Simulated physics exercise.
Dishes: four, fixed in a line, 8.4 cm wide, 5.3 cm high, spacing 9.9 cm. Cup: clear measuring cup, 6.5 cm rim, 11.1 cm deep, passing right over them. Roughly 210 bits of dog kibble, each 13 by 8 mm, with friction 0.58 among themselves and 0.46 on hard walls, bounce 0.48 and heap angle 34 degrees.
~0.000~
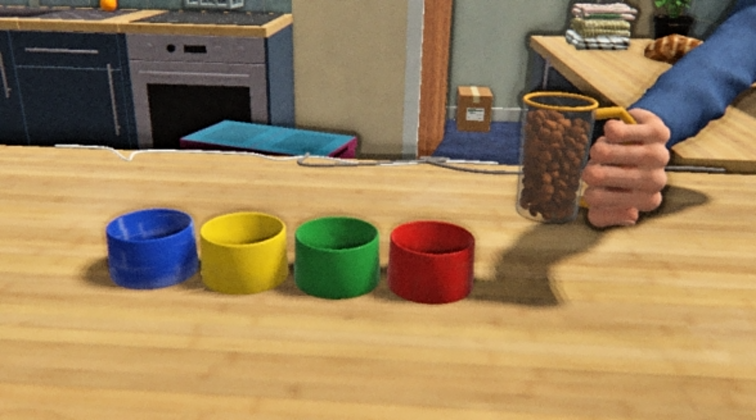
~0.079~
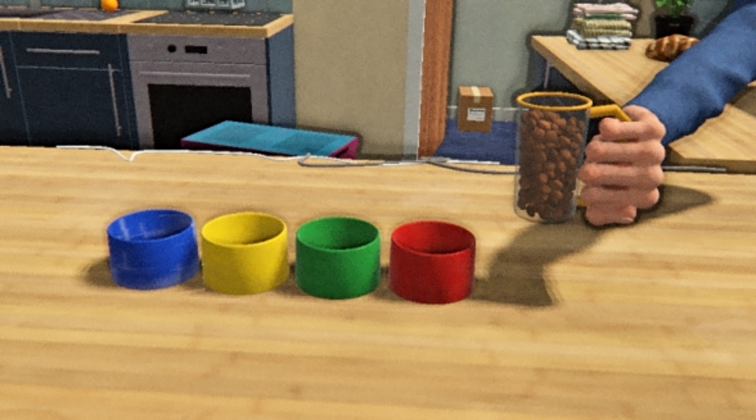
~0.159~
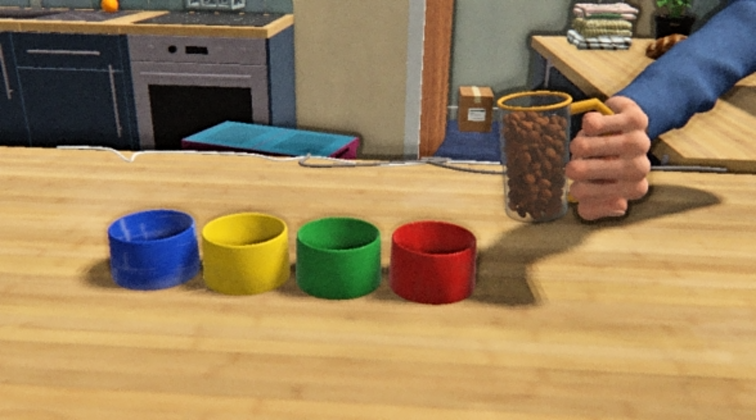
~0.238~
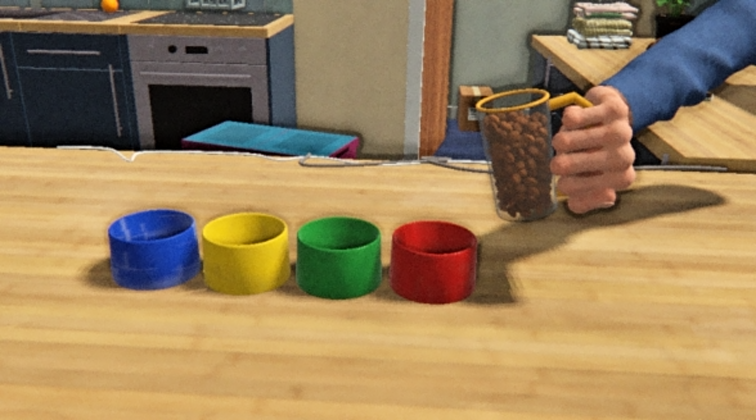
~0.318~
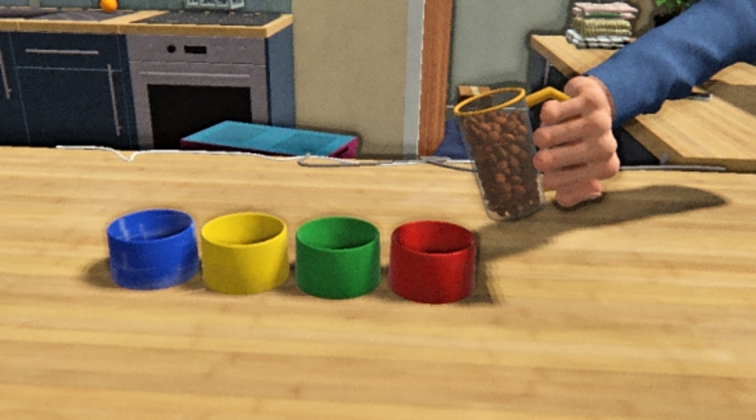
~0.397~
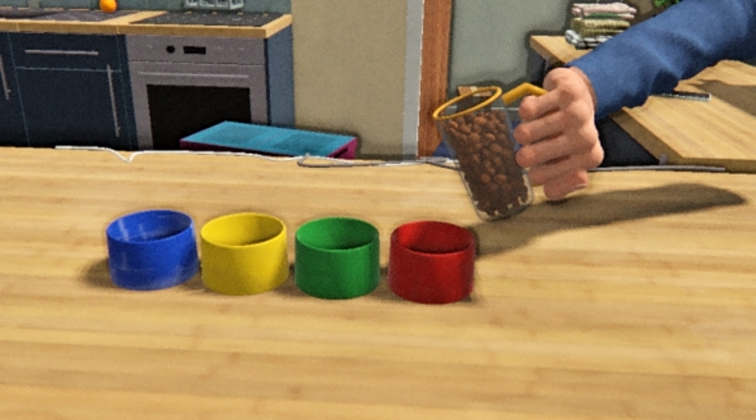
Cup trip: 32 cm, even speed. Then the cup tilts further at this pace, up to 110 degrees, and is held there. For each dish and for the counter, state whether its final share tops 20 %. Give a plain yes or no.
Red - no, blue - yes, green - no, yellow - no, counter - no.
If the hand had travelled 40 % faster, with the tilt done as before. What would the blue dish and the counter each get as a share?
Shares: Blue 90, counter 0.
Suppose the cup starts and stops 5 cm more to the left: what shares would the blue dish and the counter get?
In that case, blue: 60; counter: 20.
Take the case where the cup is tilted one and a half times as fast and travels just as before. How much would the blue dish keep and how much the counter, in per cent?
Shares - blue: 40, counter: 10.
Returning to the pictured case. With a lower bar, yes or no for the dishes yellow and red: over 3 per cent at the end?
Checking yellow: It clears; checking red: It falls short.
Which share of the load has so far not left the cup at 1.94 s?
Estimate: Around 50 % of the load.
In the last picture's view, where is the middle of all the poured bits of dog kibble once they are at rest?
In the last view, approximately (163, 252).
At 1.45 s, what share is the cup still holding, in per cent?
95 %.
After 1.03 s, tilt 71 degrees; cup holds 100 %.
Then, at 1.45 s, tilt 101 degrees; cup holds 95 %, yellow 5 %.
After 1.94 s, tilt 110 degrees; cup holds 50 %, blue 40 %, yellow 5 %.
By 4.0 s all is still; red 0 %, blue 75 %, green 0 %, yellow 5 %, counter 5 %, cup 10 %.
